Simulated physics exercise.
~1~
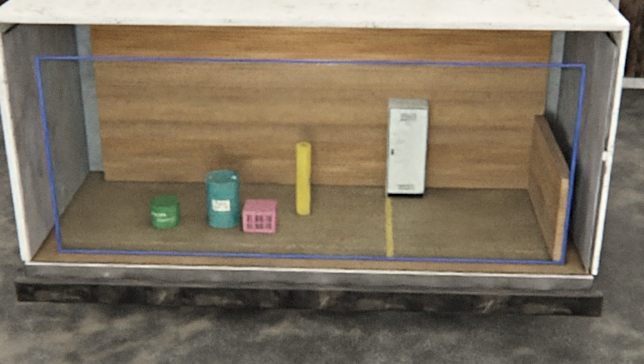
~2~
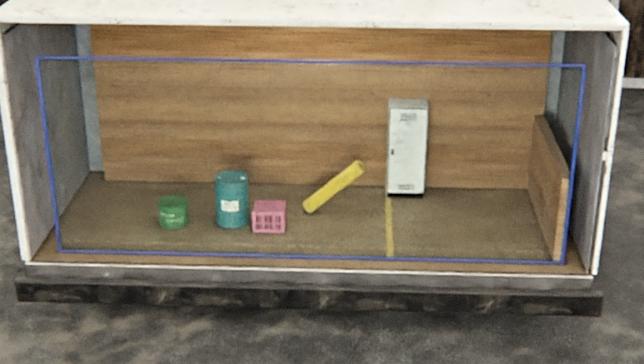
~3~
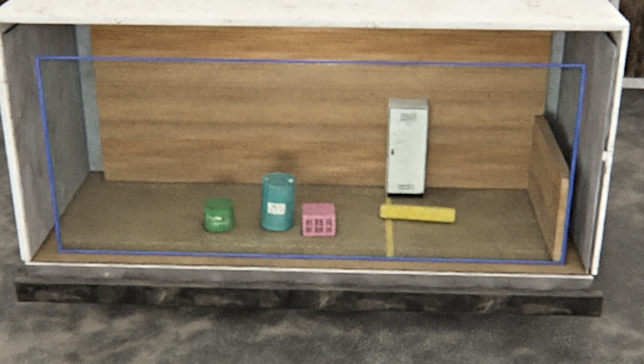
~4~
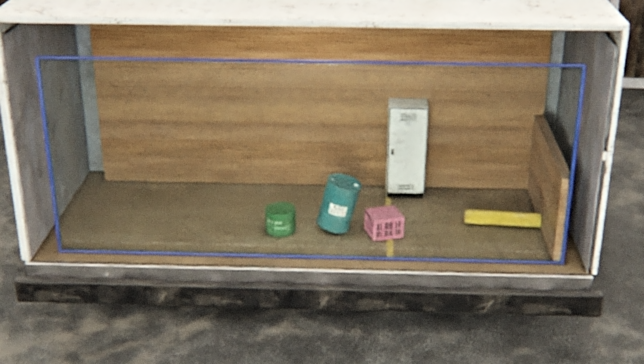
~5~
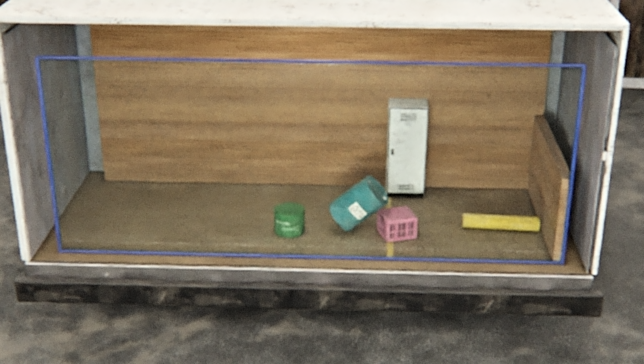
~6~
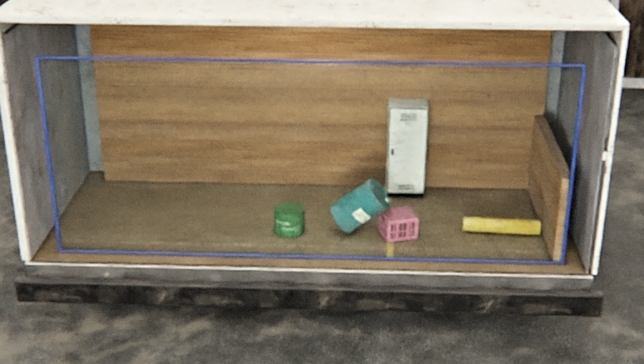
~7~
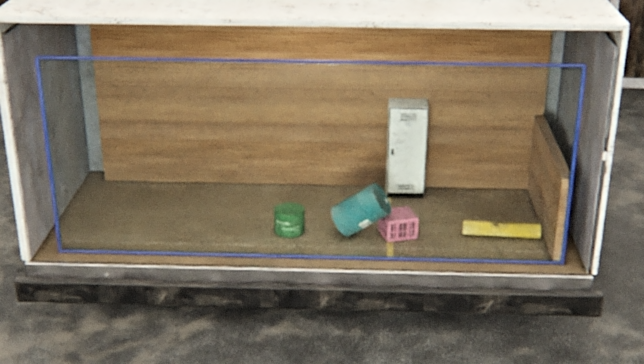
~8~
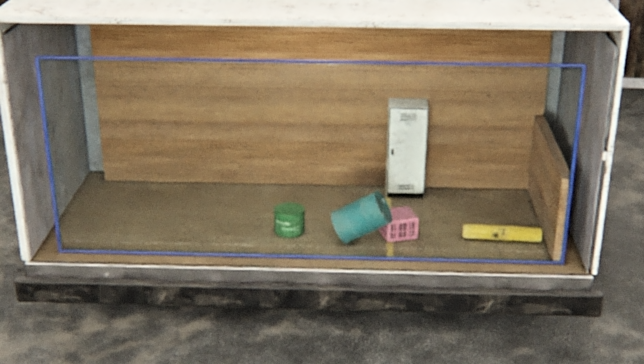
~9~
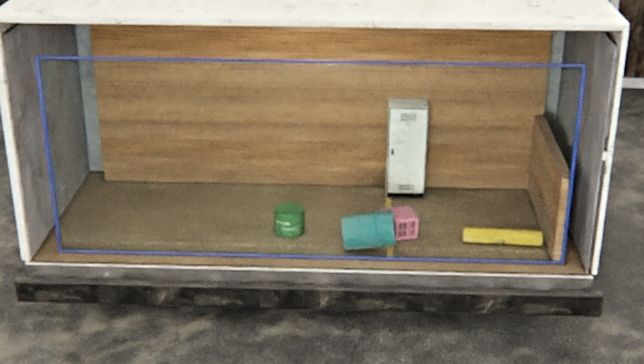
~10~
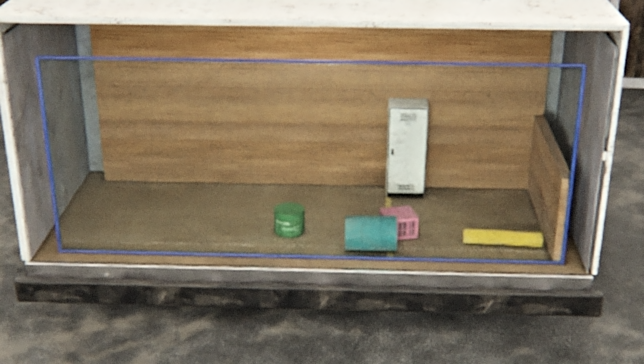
In an open bay with a locker, a yellow roll toppled and moved right while a pink crate, green bucket and teal drum slid after it; the drum tipped against the crate, then ended on its side short of the yellow line.
